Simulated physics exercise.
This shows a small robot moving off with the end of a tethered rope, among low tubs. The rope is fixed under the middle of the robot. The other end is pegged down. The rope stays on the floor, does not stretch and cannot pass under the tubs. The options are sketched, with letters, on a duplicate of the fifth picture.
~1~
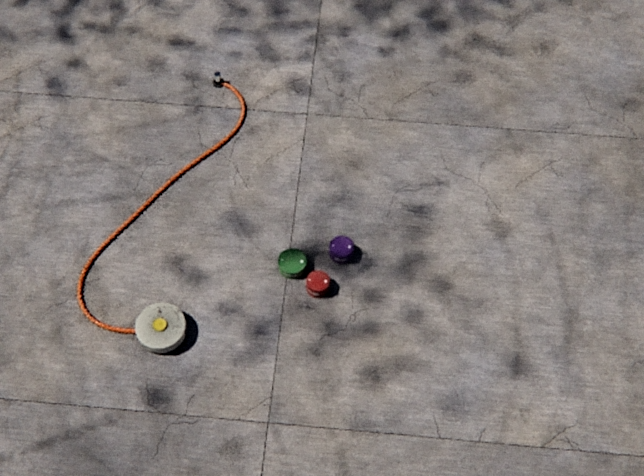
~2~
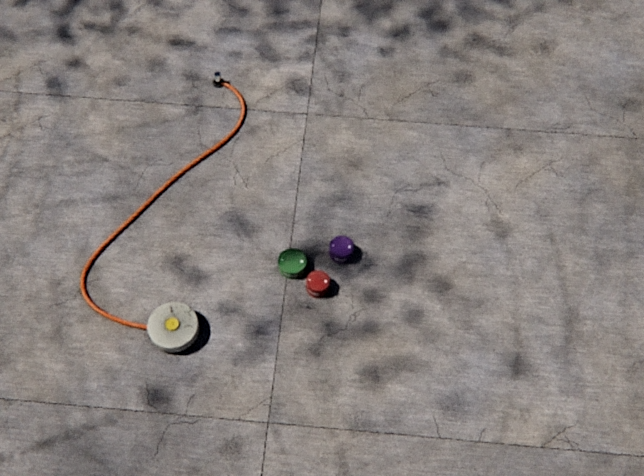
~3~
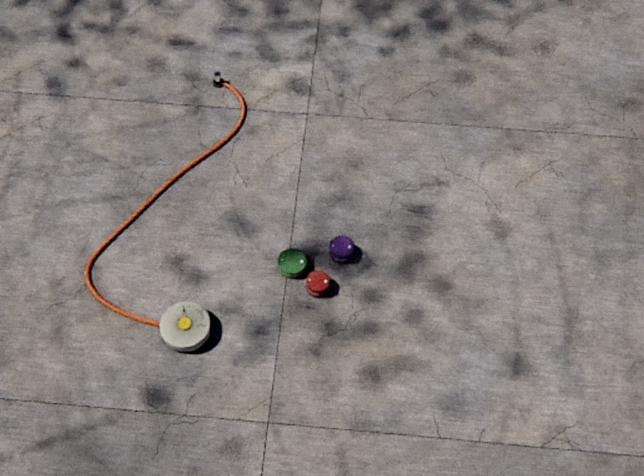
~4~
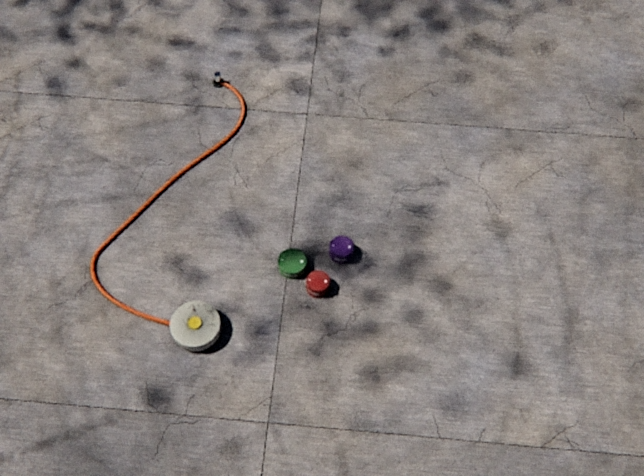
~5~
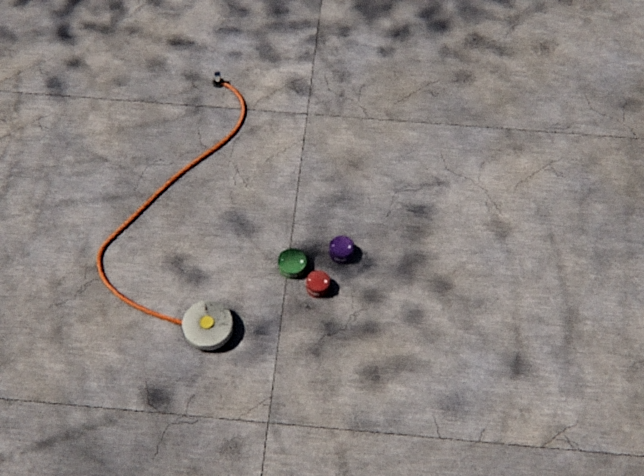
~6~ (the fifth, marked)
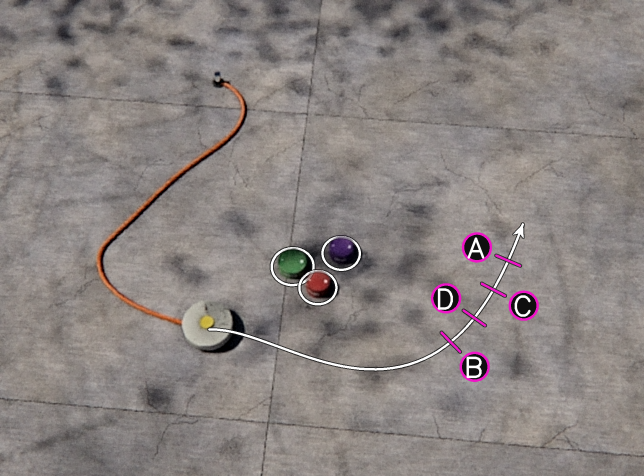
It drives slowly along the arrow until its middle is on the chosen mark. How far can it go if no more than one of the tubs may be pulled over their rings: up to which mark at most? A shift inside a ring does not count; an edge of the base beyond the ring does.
As far as tick B.
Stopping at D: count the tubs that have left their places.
Two.
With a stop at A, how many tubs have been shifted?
Three.
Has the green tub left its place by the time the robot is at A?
By then, yes.
On the copy, A at (508, 261); B at (451, 342); C at (493, 290); D at (474, 318); the route from (209, 330) via (417, 362) to (523, 224).
On B. First, robot (293, 349).
Then, robot (383, 366).
Finally, robot (452, 339); none over the rings.
By contrast, A has three over the rings; C has three over the rings; D has two over the rings.
